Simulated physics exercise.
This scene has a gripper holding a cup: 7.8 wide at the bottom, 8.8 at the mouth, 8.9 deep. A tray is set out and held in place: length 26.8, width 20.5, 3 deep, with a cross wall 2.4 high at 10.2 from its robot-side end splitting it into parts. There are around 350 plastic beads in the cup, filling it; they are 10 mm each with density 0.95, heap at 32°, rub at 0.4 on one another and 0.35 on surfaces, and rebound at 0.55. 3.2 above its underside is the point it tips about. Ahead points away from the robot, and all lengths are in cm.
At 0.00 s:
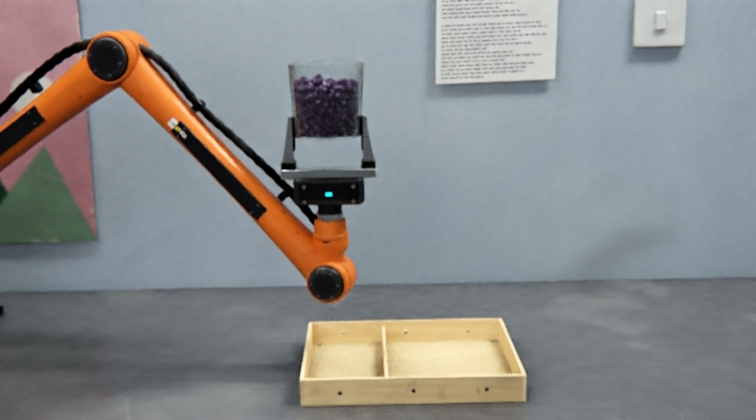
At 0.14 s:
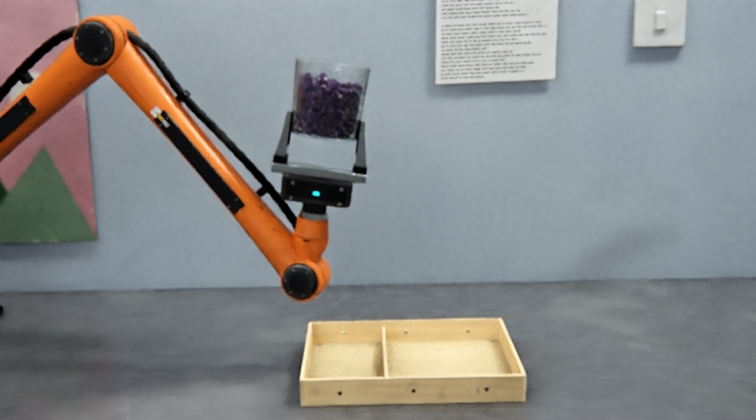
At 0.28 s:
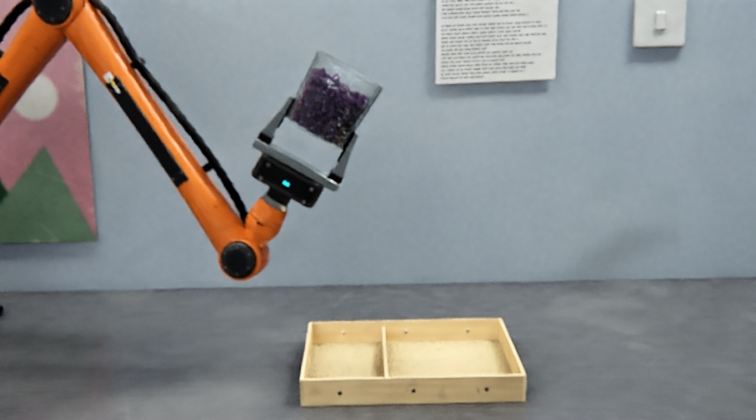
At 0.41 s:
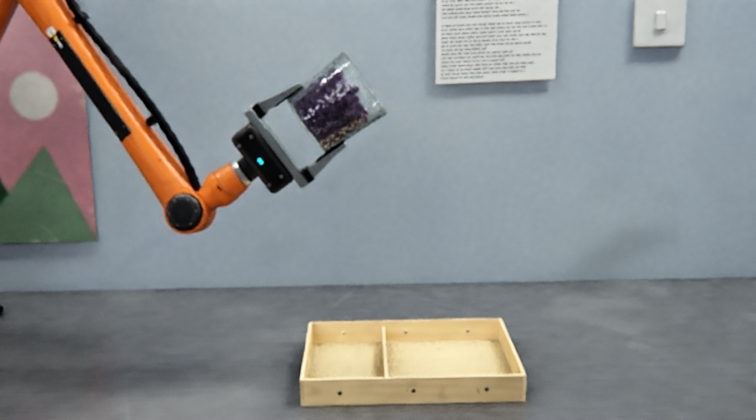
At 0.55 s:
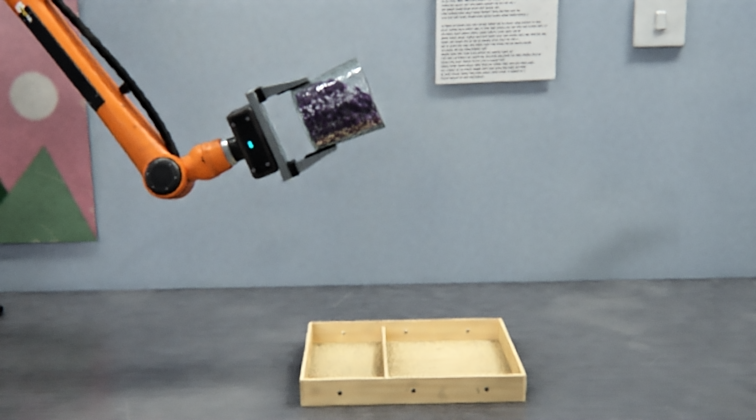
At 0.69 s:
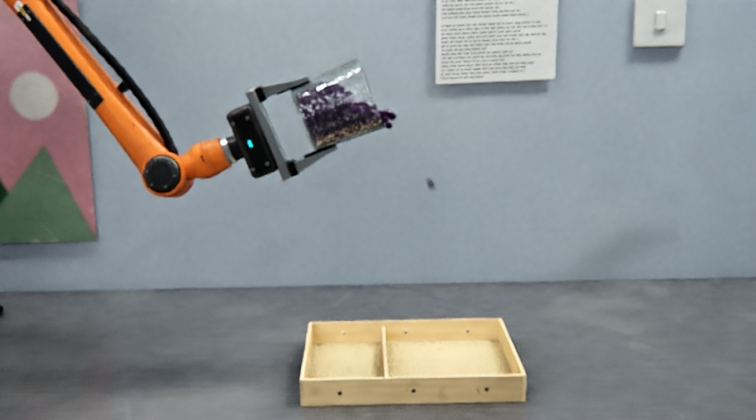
In a room with a blue-grey wall, an orange robot arm drew back to the left above a divided wooden tray, tilting a clear cup of purple beads rightward until a bead dropped out.
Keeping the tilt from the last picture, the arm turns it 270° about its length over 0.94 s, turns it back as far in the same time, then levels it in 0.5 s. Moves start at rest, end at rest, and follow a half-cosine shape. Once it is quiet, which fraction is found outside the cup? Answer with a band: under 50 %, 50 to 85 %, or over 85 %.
Under 50 %.
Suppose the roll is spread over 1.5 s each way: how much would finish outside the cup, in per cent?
You'd be looking at some 30 per cent.
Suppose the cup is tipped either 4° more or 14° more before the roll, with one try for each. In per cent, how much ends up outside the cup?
Roughly 35 and 65 per cent.
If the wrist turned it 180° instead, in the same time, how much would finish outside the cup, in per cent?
Then about 20 per cent.
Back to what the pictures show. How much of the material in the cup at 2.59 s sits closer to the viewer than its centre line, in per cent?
Something like 65 per cent, give or take.
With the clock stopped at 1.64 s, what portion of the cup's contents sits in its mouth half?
About 40 %.
After 1.64 s, tipped 69°, highest piece 38 above the table; 307 in the cup, 26 in the far-side part, 2 on the table or floor, 18 in flight or on a rim.
After 2.59 s, tipped 69°, highest piece 37 above the table; 270 in the cup, 66 in the far-side part, 5 on the table or floor, 3 in the robot-side part, 9 in flight or on a rim.
After 3.27 s, upright, highest piece 40 above the table; 267 in the cup, 77 in the far-side part, 6 on the table or floor, 3 in the robot-side part.
After 3.97 s, upright, highest piece 40 above the table; 267 in the cup, 77 in the far-side part, 6 on the table or floor, 3 in the robot-side part.
In the end, 267 in the cup, 77 in the far-side part, 6 on the table or floor, 3 in the robot-side part. That is 24 % outside the cup.
